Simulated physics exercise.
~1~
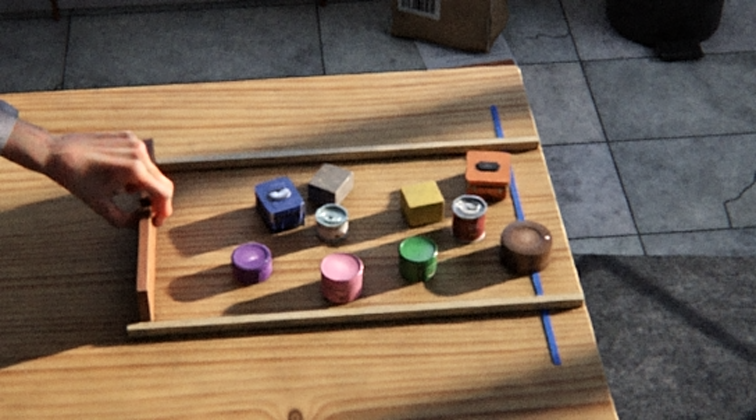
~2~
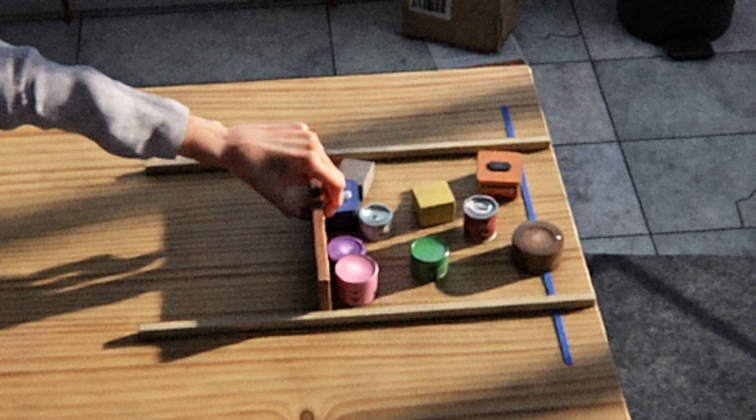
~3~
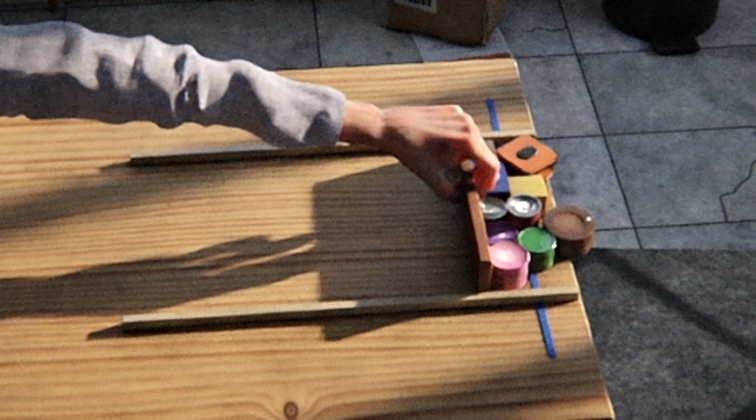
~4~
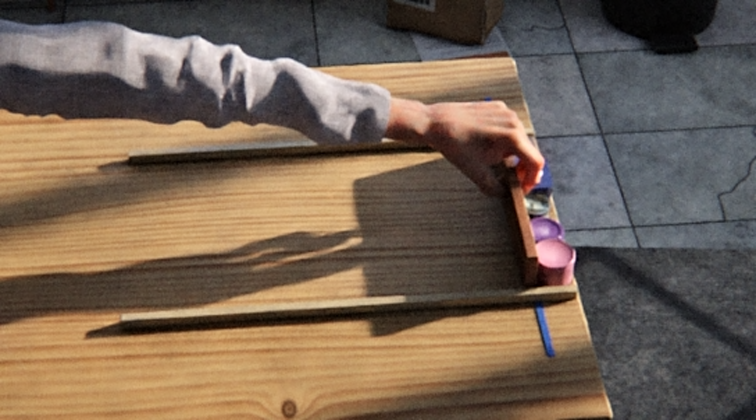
On a wooden tabletop above grey paving, seen from above at a slant, small blocks, tubs and tins lie scattered between two pale rails. Blue and grey blocks and purple and pink tubs sit nearer the left, while a yellow block, green tub, red pot, orange case and brown lid lie toward blue tape on the right. A hand at the left pushes an upright reddish-brown board rightward, gathering the nearest things. It crowds them all together at the table's right edge. Finally the board reaches the tape, and the green tub, yellow block, red pot, orange case and brown lid are gone over the edge, while the purple and pink tubs remain.
